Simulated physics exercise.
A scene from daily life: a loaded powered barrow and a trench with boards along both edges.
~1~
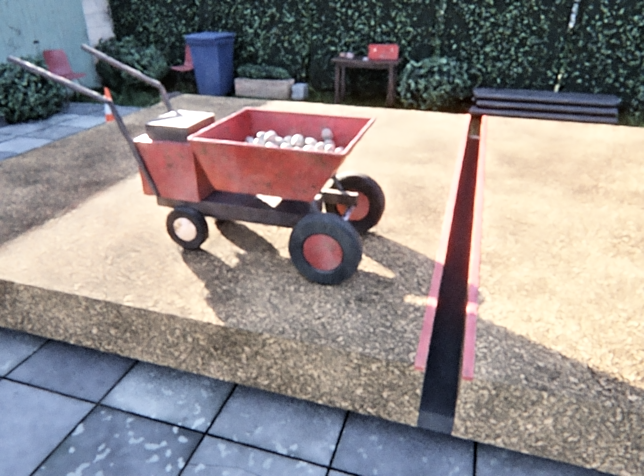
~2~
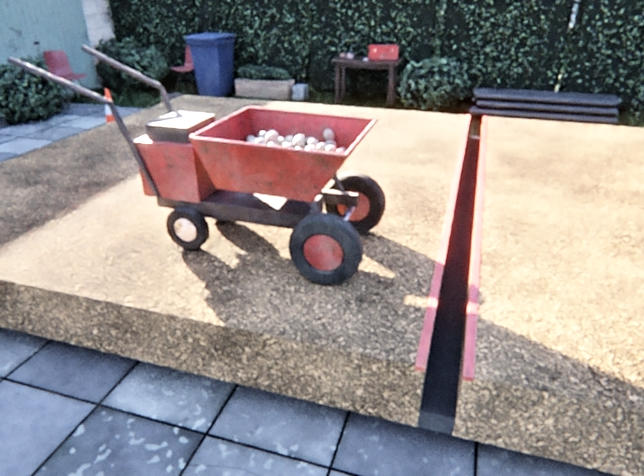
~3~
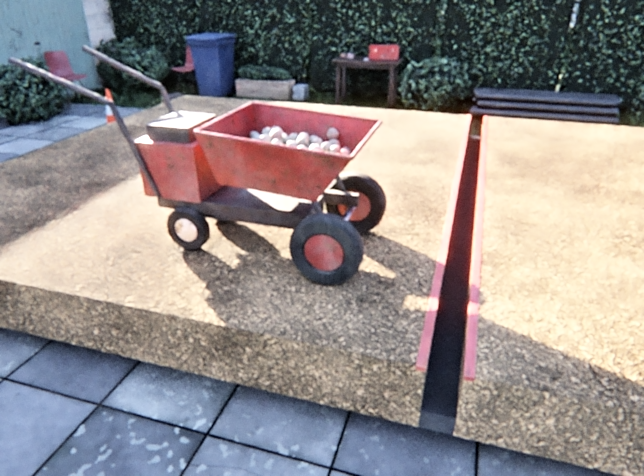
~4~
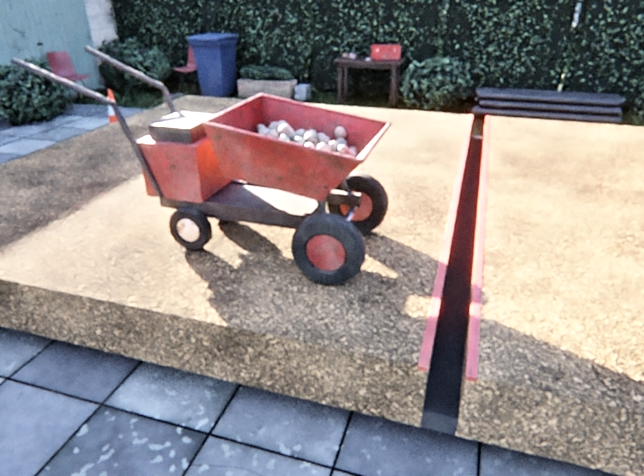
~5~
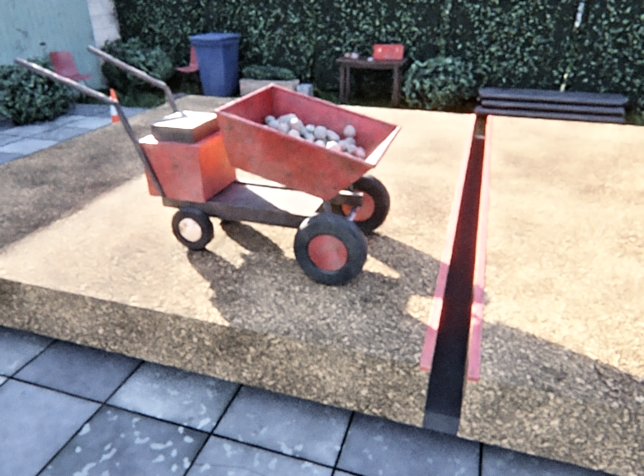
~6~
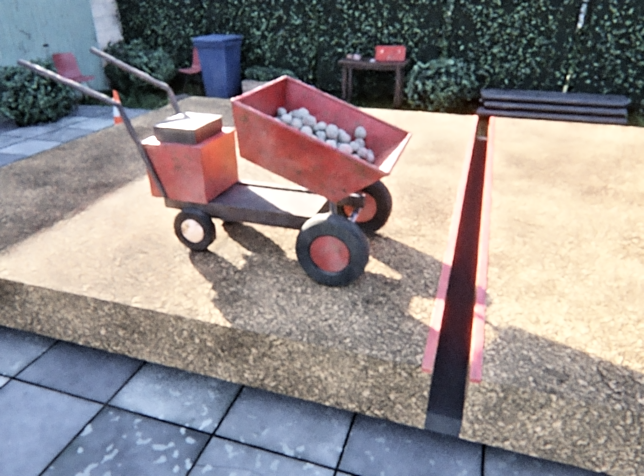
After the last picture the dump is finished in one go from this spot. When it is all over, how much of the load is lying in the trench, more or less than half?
The bulk.
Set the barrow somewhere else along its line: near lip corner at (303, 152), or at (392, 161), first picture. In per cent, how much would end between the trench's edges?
Some 50 in a hundred, then some 20 in a hundred.
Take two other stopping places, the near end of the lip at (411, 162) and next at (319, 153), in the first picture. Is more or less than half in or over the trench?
Well, the first try gives a smaller portion, and the second gives the bigger portion.
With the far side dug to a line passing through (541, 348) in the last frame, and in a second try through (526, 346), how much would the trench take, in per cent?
First one: 100 per cent; second one: 100 per cent.
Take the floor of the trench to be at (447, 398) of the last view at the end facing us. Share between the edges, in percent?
I'd put it at about 60 in a hundred.
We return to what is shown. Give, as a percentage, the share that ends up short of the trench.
Around 5 per cent.
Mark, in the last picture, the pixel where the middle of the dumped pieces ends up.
I'd mark it at roughly (465, 287).
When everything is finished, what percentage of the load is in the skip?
Roughly 0 per cent.
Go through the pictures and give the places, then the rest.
The first picture shows lip of the skip near (343, 156), level; top of the load near (287, 154), river pebbles; first edge of the trench near (427, 327); far edge near (471, 335), the trench under half as wide as the skip, and about as deep as wide.
The second picture shows lip of the skip near (346, 157), level; top of the load near (272, 148).
The third picture shows lip of the skip near (352, 158), tipped barely; top of the load near (276, 146).
The fourth picture shows lip of the skip near (362, 161), tipped a little; top of the load near (273, 136).
The fifth picture shows lip of the skip near (374, 166), tipped a little; top of the load near (282, 136).
The sixth picture shows lip of the skip near (387, 174), tipped clearly; top of the load near (277, 133); first edge of the trench near (435, 328); far edge near (478, 337).
Shortly afterwards, skip tipped steeply; the whole lot in the skip.
Next, skip tipped steeply; all but a few in the skip; only a few in or heaped over the trench; only a few beyond it; only a few falling.
Some moments later, skip tipped right over; near a third in the skip; only a few short of the trench; near half in or heaped over the trench; near a quarter beyond it; only a few falling.
In the end, skip tipped right over; only a few short of the trench; the bulk in or heaped over the trench; near a quarter beyond it.
